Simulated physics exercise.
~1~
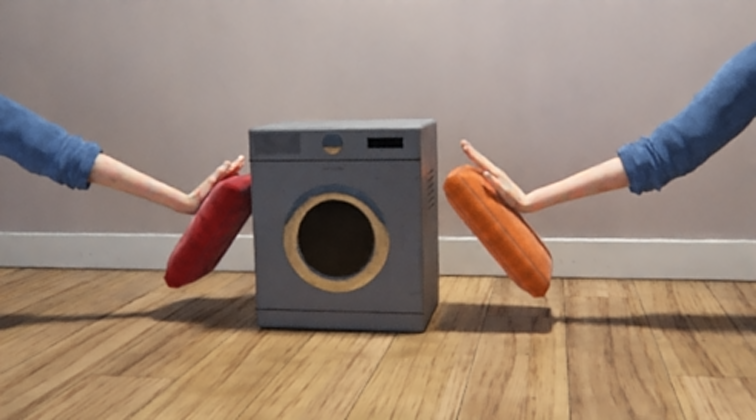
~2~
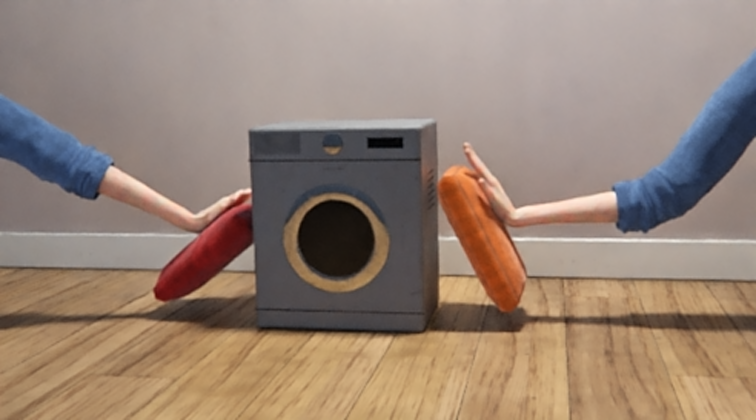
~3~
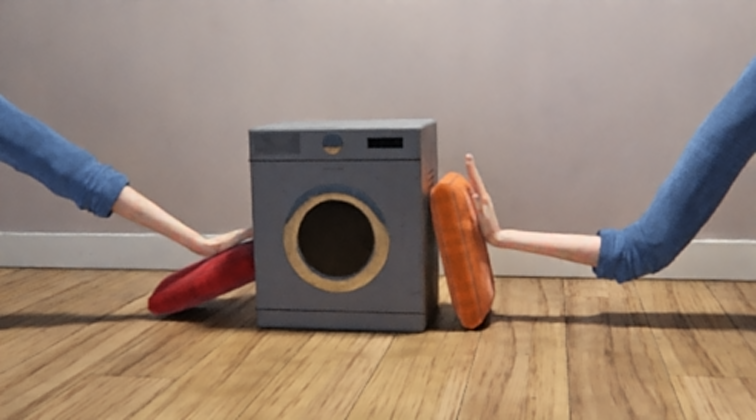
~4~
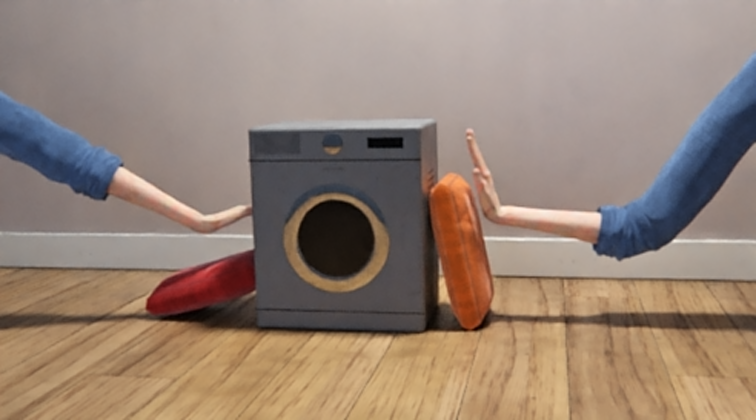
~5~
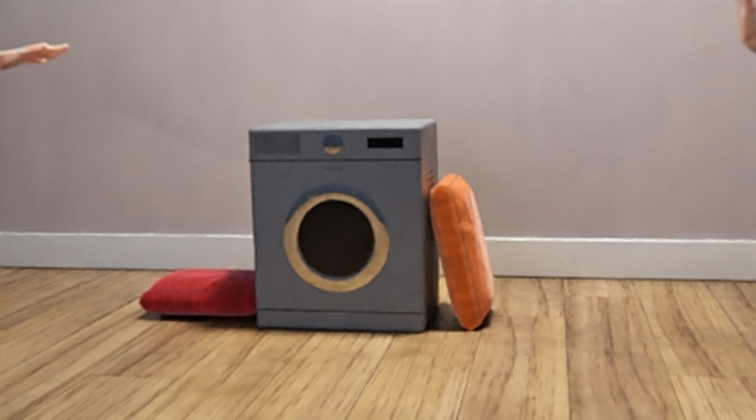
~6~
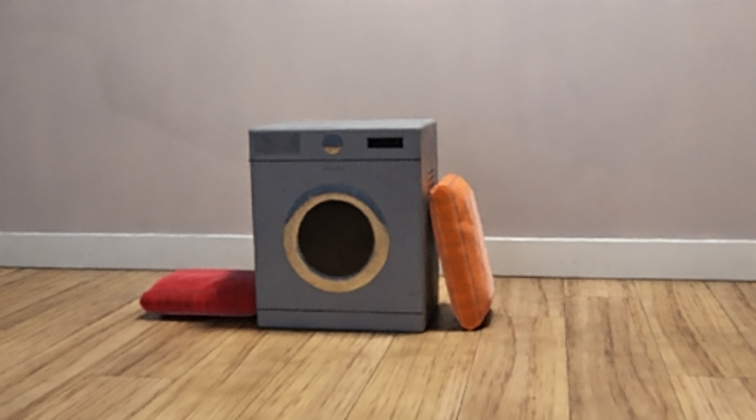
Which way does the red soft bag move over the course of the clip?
The red soft bag moves down, sinking beside the machine until it lies flat on the floor.
